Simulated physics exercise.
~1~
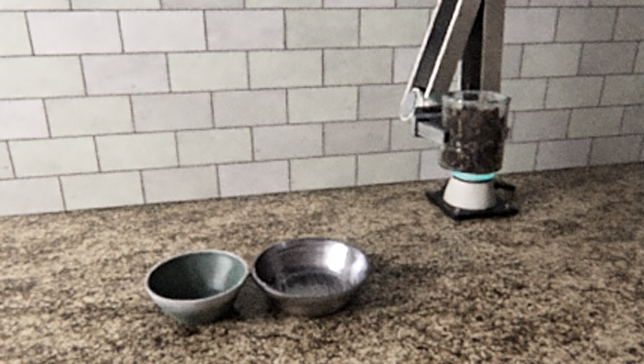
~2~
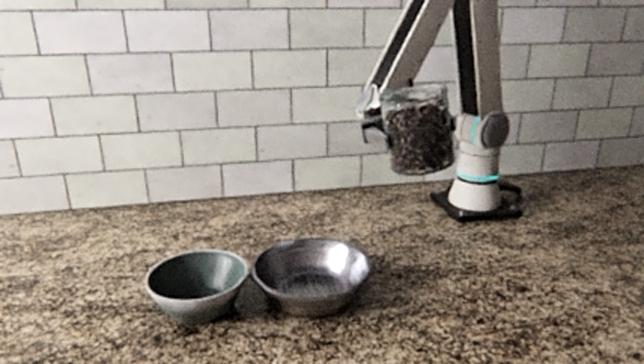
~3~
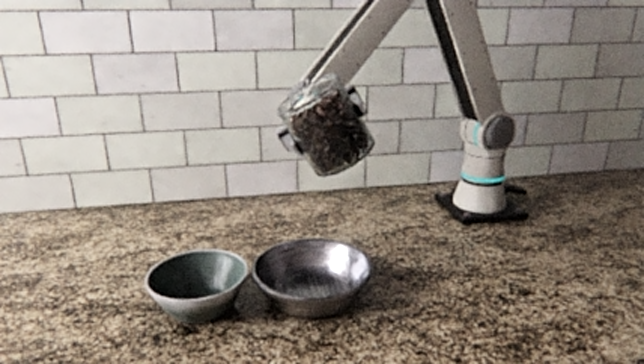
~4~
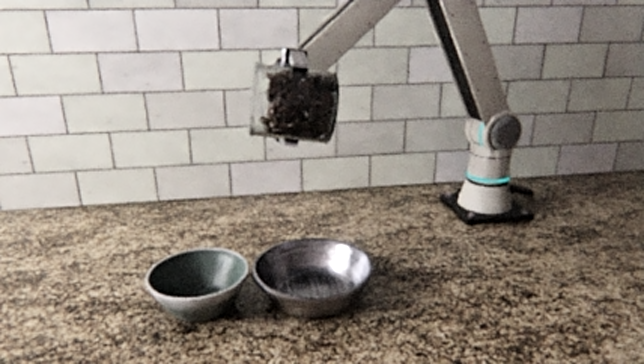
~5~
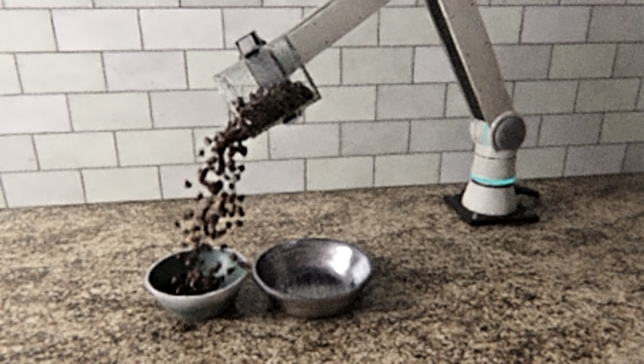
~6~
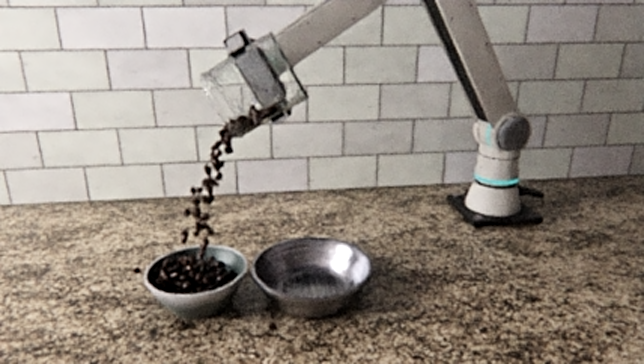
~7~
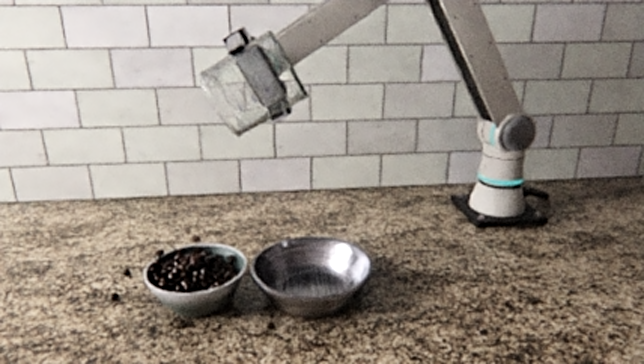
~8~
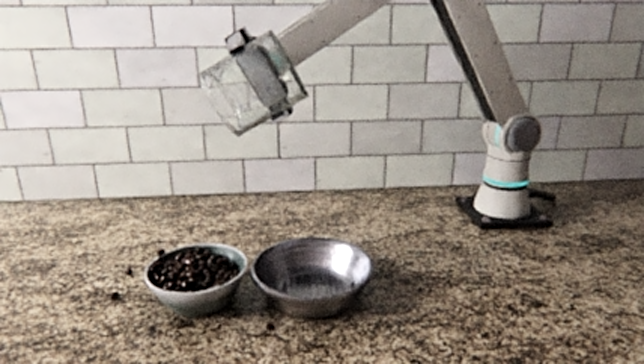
A robot arm carries a clear cup left and pours dark beans into the left bowl.
